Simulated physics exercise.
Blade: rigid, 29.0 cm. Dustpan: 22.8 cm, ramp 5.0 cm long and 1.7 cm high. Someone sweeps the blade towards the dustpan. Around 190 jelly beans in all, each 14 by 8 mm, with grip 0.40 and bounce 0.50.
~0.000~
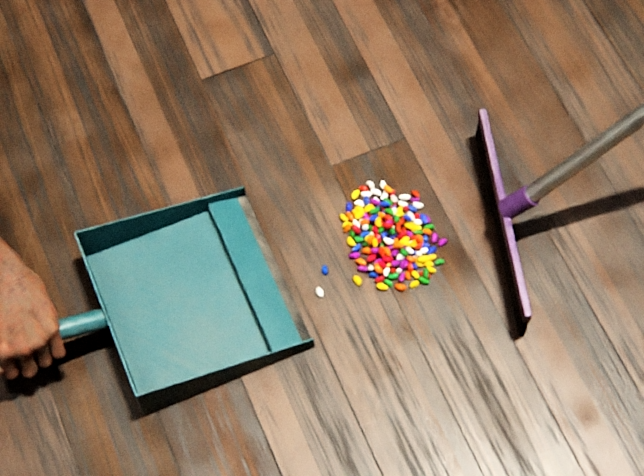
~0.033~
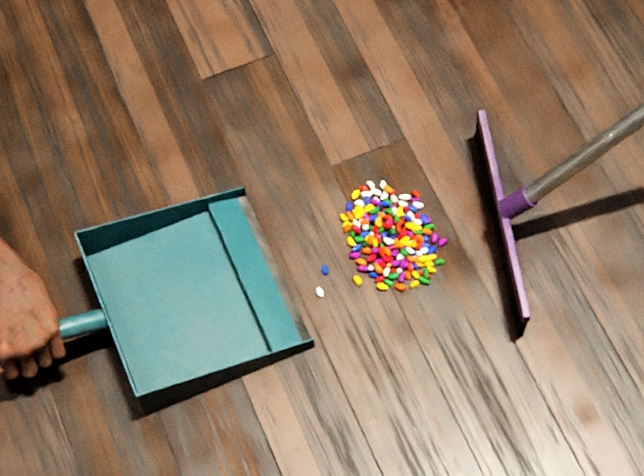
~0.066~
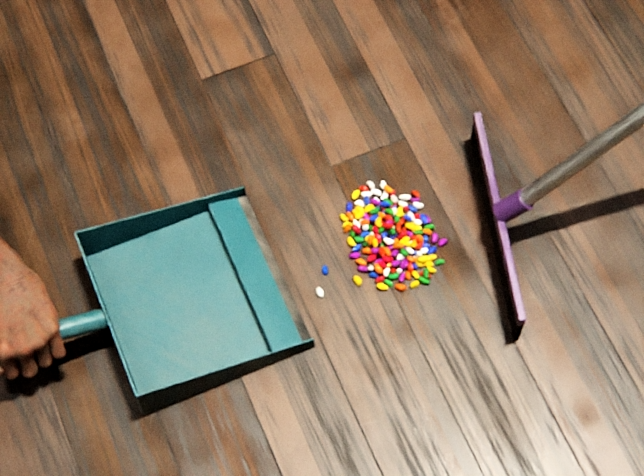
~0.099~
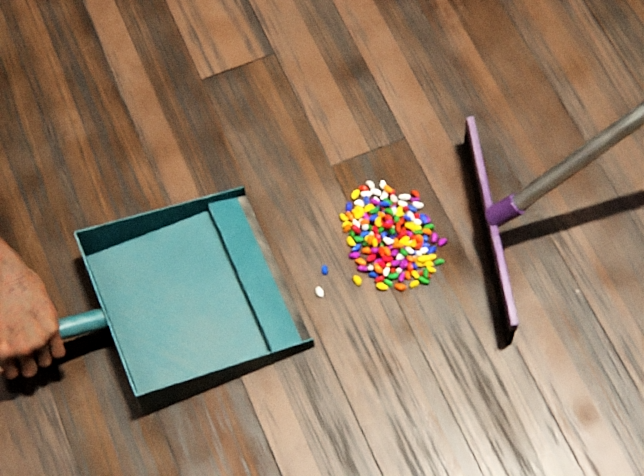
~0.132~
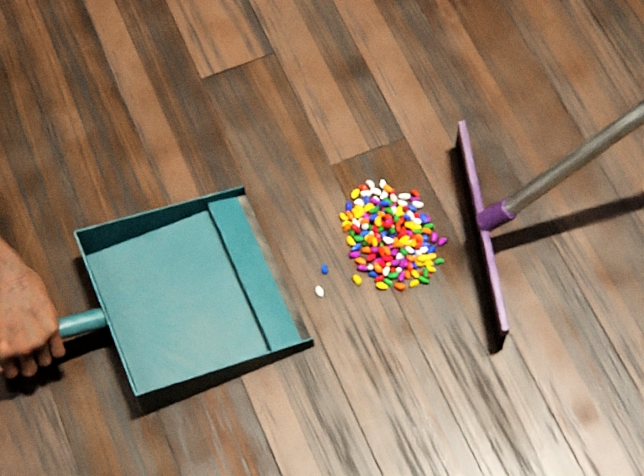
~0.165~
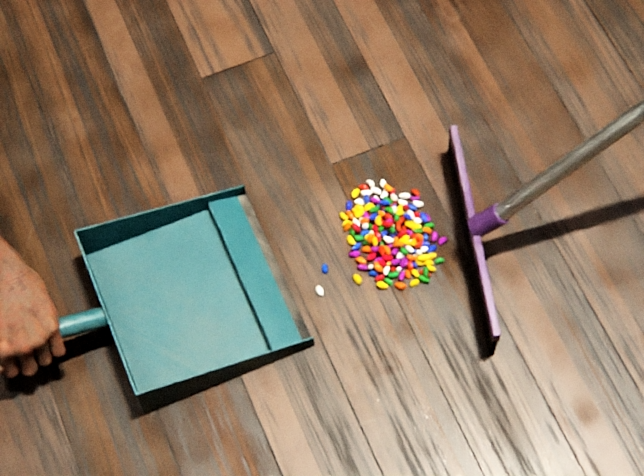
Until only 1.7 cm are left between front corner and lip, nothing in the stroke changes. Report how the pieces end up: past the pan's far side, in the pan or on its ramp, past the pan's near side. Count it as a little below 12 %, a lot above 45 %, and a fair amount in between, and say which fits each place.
Far side: A little, pan: A little, near side: A little.
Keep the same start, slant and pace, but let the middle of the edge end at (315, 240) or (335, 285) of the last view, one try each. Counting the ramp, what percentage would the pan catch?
Roughly 10 % and 0 %.
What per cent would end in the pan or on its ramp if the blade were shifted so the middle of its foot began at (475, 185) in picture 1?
I'd put it at around 5 per cent.
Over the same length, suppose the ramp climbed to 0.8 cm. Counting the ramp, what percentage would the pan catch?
0 %.
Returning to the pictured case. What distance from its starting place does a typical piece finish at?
Roughly 10 cm.
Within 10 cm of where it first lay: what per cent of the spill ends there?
Near 40 per cent.
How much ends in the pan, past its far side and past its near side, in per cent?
Far side - 0; pan - 0; near side - 5.
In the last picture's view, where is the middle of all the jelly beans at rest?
About (317, 264).
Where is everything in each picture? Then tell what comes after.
The first picture shows blade from (527, 317) to (482, 117), moved 0.0 cm, 0 of the pieces shifted so far; middle of the pieces at (393, 236); pan at (183, 307).
The second picture shows blade from (525, 318) to (481, 117), moved 0.2 cm, 0 of the pieces shifted so far; middle of the pieces at (393, 236).
The third picture shows blade from (521, 321) to (477, 120), moved 0.9 cm, 0 of the pieces shifted so far; middle of the pieces at (393, 236).
The fourth picture shows blade from (513, 326) to (470, 124), moved 2.0 cm, 0 of the pieces shifted so far; middle of the pieces at (393, 236).
The fifth picture shows blade from (504, 331) to (461, 129), moved 3.3 cm, 0 of the pieces shifted so far; middle of the pieces at (393, 235).
The sixth picture shows blade from (495, 336) to (453, 133), moved 4.7 cm, 0 of the pieces shifted so far; middle of the pieces at (393, 235); pan at (183, 305). Its pace works out near 0.41 m/s, heading 11 degrees towards the viewer's side.
After 0.39 s, middle of the blade 14 cm from the lip; 0 % over the lip, far side 0 %, near side 0 %.
Then, at 0.53 s, middle of the blade 9 cm from the lip; 0 % over the lip, far side 0 %, near side 0 %.
Then, at 0.81 s, middle of the blade 6 cm from the lip; 0 % over the lip, far side 0 %, near side 5 %.
In the end, at 2.0 s, far side 0 %, pan 0 %, near side 5 %, in front of the lip or behind the blade 95 %.
